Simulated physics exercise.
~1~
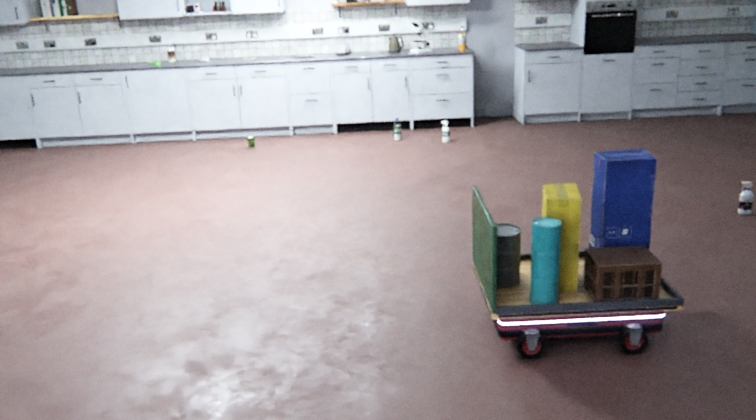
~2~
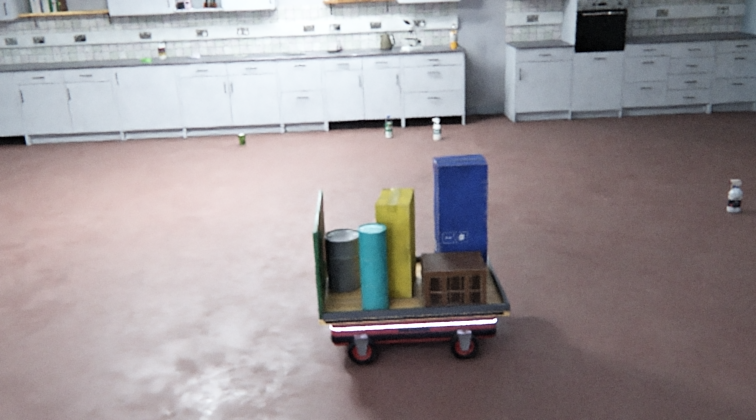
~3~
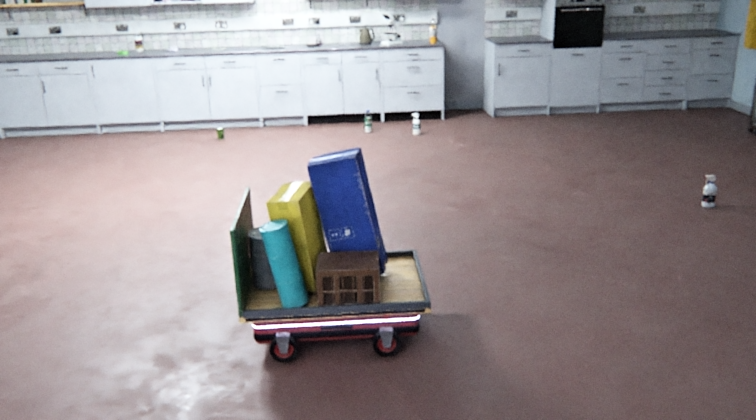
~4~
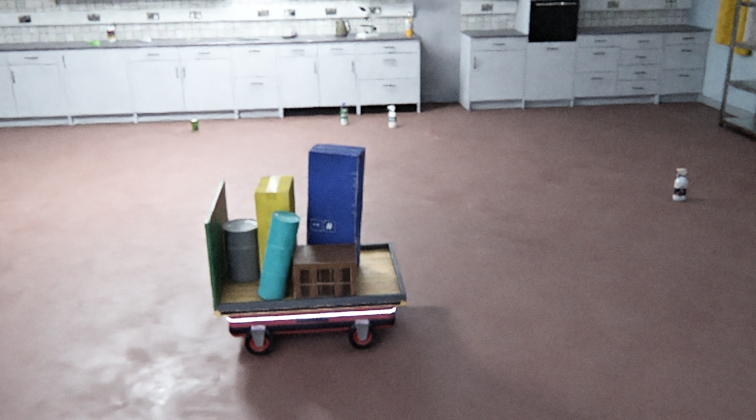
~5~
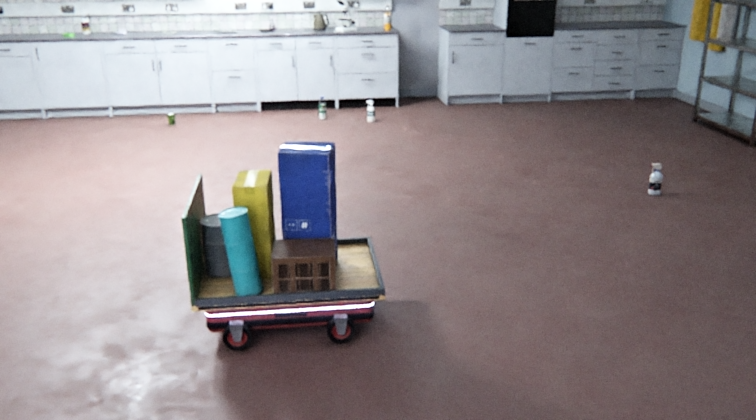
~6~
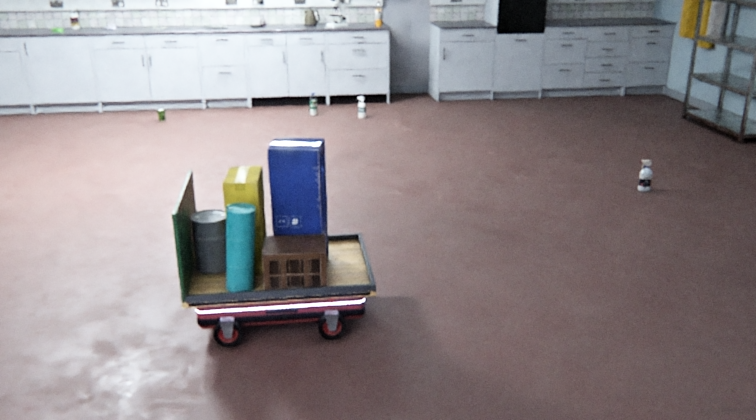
In a kitchen, a loaded cart rolls left and stops, its blue box and turquoise canister tilting, then settling upright.
